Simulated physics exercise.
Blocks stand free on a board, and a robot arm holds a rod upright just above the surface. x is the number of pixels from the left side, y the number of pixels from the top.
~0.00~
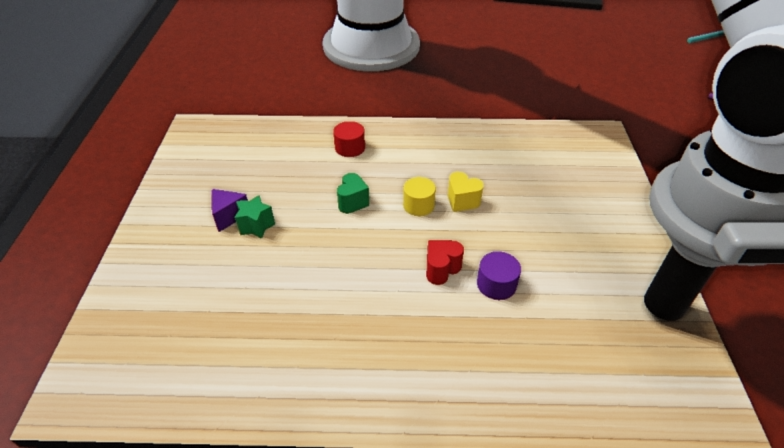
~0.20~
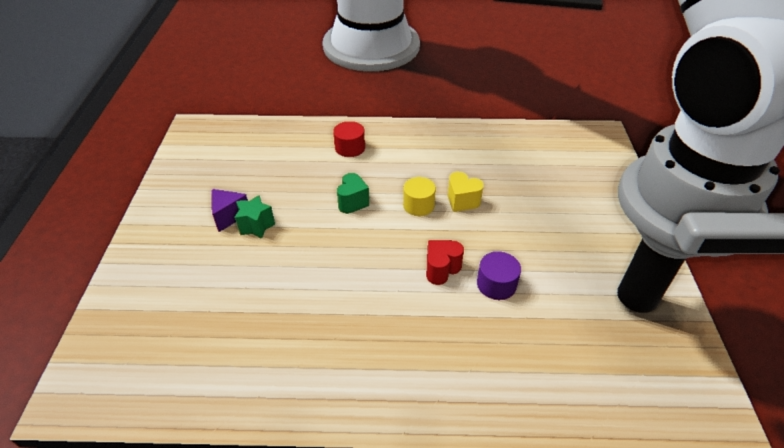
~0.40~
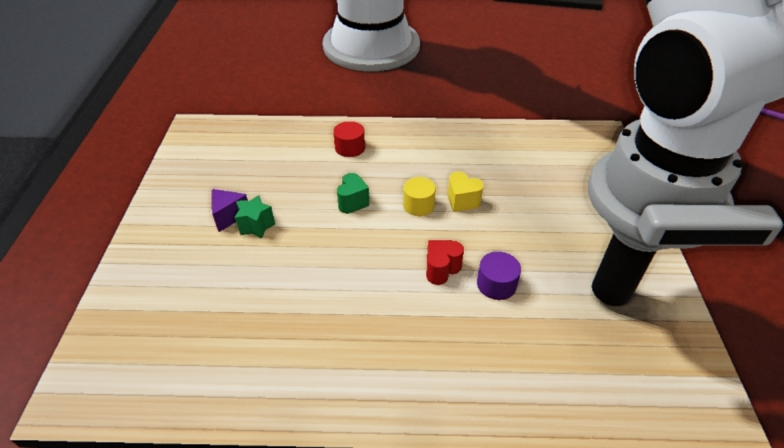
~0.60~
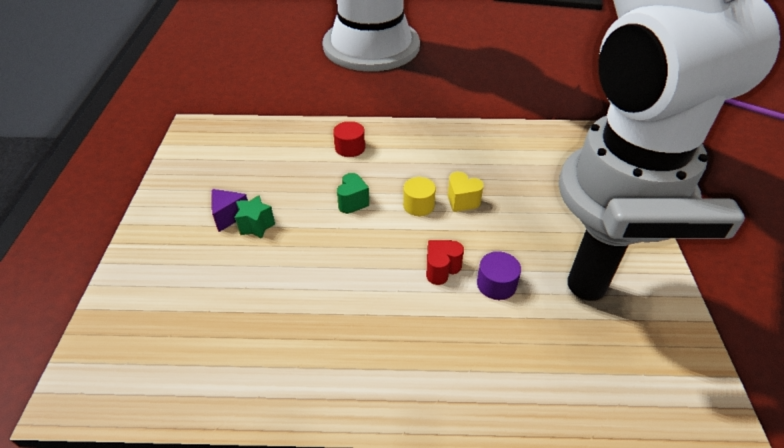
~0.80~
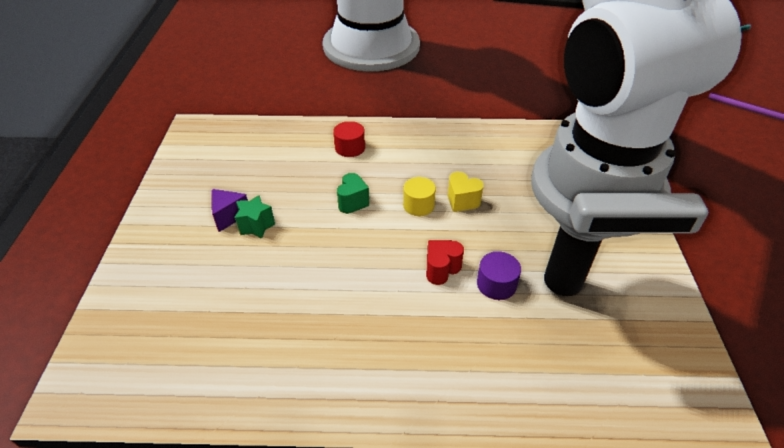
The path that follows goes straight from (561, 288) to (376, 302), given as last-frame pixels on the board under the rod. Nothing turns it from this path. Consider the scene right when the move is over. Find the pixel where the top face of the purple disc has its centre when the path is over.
Near (389, 252).
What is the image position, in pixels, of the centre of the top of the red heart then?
If I read the scene right, the answer is (404, 227).
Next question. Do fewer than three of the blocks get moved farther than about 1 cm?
Yes - that is the case.
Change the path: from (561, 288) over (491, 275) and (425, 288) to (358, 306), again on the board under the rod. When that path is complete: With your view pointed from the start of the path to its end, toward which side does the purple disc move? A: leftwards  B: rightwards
A
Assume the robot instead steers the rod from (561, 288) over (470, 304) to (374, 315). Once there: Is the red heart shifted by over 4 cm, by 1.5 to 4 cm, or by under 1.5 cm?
Between 1.5 and 4 cm.
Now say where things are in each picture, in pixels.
In the first picture, tip of the rod at (664, 305), middles of tops, red heart at (443, 251), purple disc at (501, 266).
In the second picture, rod at (637, 297), nothing pushed.
In the third picture, rod at (611, 291), nothing pushed.
In the fourth picture, rod at (587, 286), nothing pushed.
In the fifth picture, rod at (563, 281), red heart at (443, 251), purple disc at (501, 266).
What follows on the original path. One third of the way, rod at (501, 287); red heart at (435, 248), turned 15° anticlockwise; purple disc at (465, 261).
Two thirds of the way, rod at (438, 292); red heart at (406, 230), turned 30° clockwise; purple disc at (414, 255).
At the end, rod at (376, 296); red heart at (404, 227), turned 45° clockwise; purple disc at (389, 252).
